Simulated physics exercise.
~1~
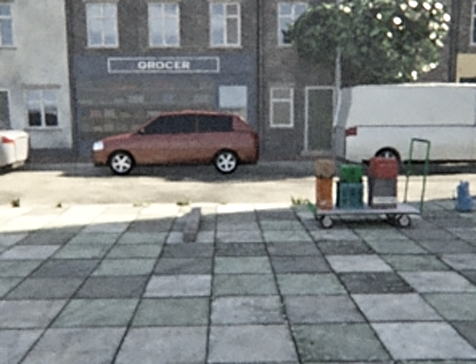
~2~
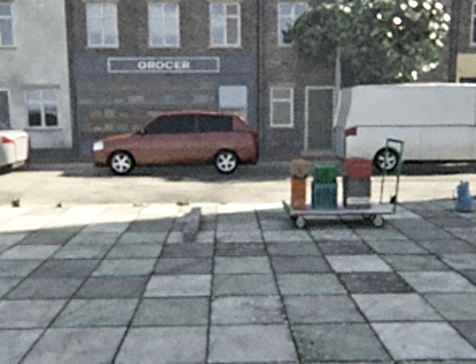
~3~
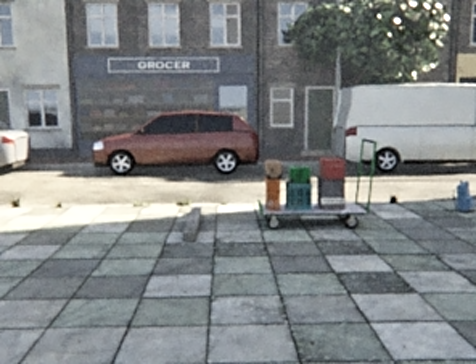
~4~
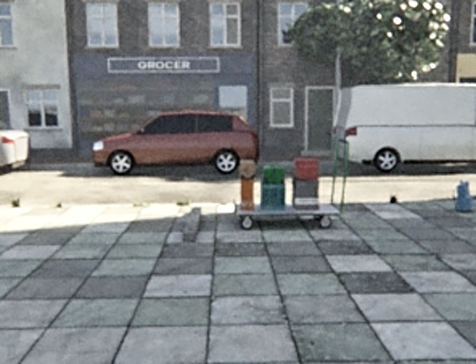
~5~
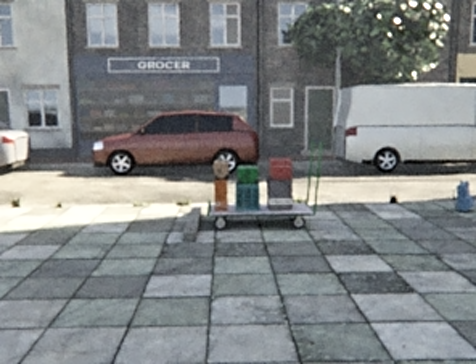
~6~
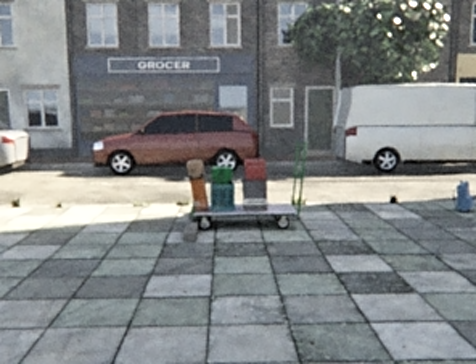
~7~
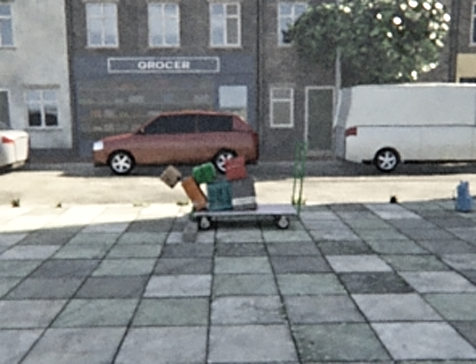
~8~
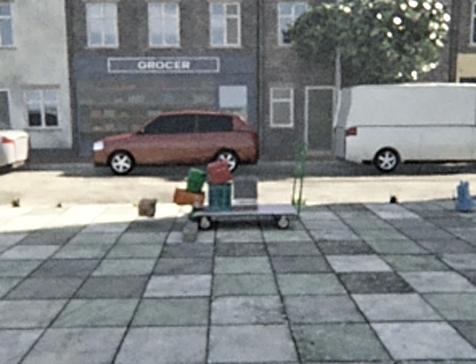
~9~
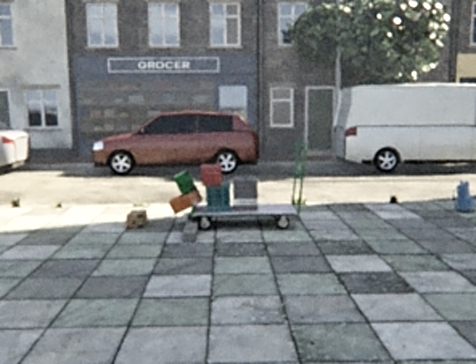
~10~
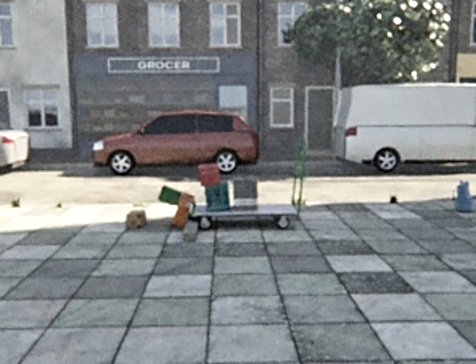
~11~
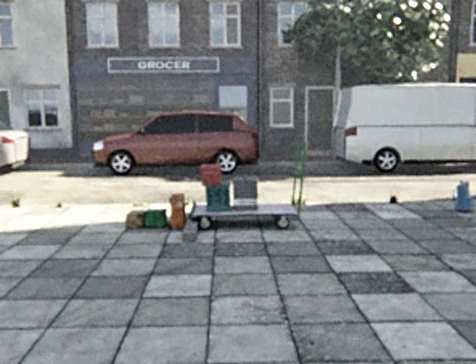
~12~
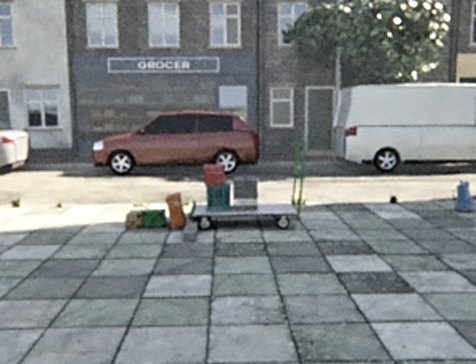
A flat goods trolley loaded with colourful boxes and cases rolls leftward across a paved square, seen from a still viewpoint facing a grocer's shop, a parked red car and a white van. Orange, green and red pieces stand stacked along its deck, with a green handle at the right end. The trolley stops abruptly at a low kerb, and the load slides and tips forward. A brown case tumbles off the left end first, then the green case and orange carton topple after it. These three finish on the paving, while the red box, a teal crate and a grey parcel remain aboard.
